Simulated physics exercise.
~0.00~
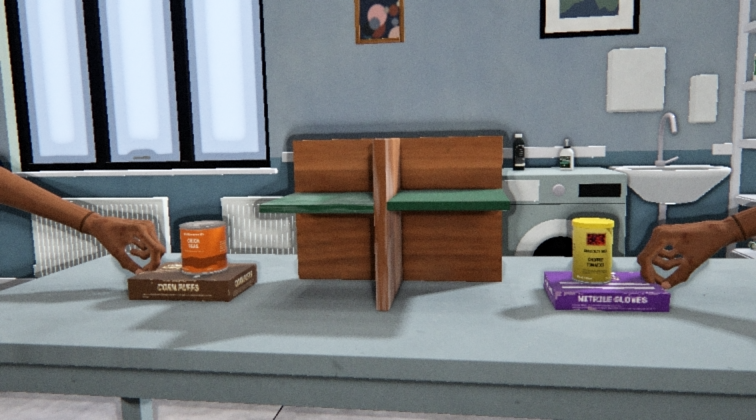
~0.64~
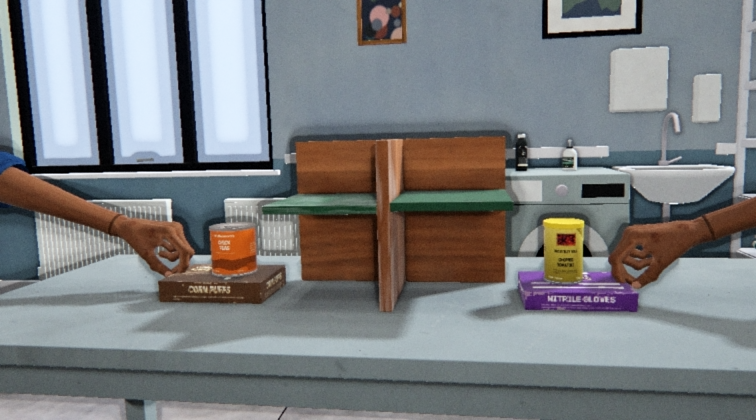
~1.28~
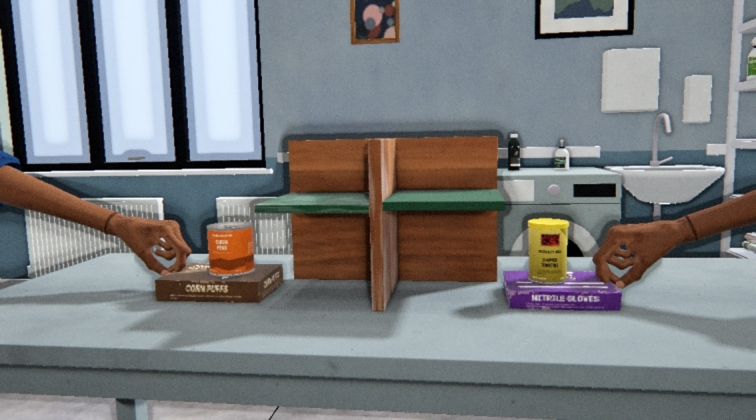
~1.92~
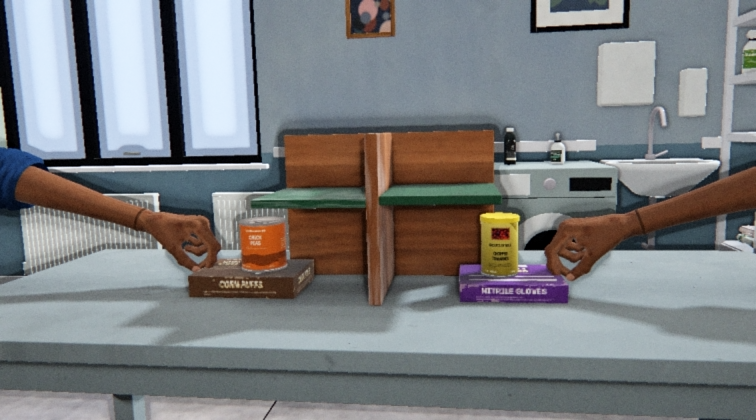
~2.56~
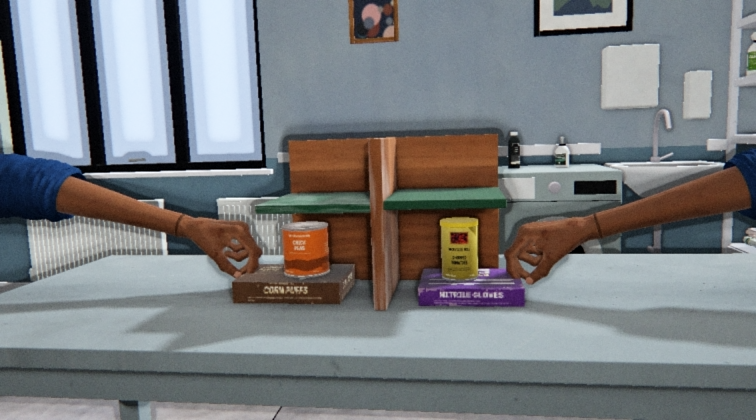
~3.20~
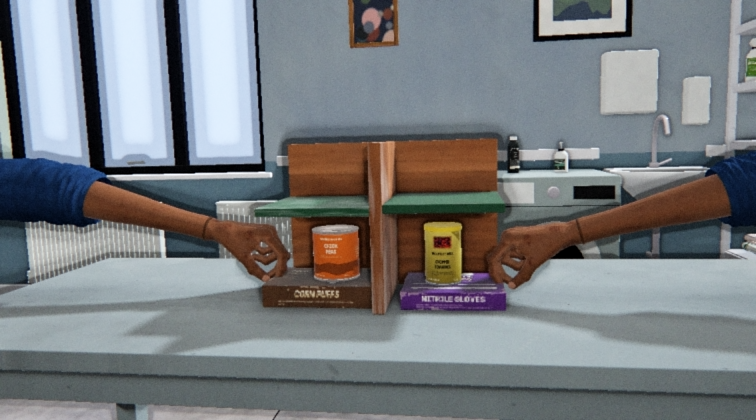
Two boxes carrying an orange pot and a yellow tin slide inward beneath green shelves.
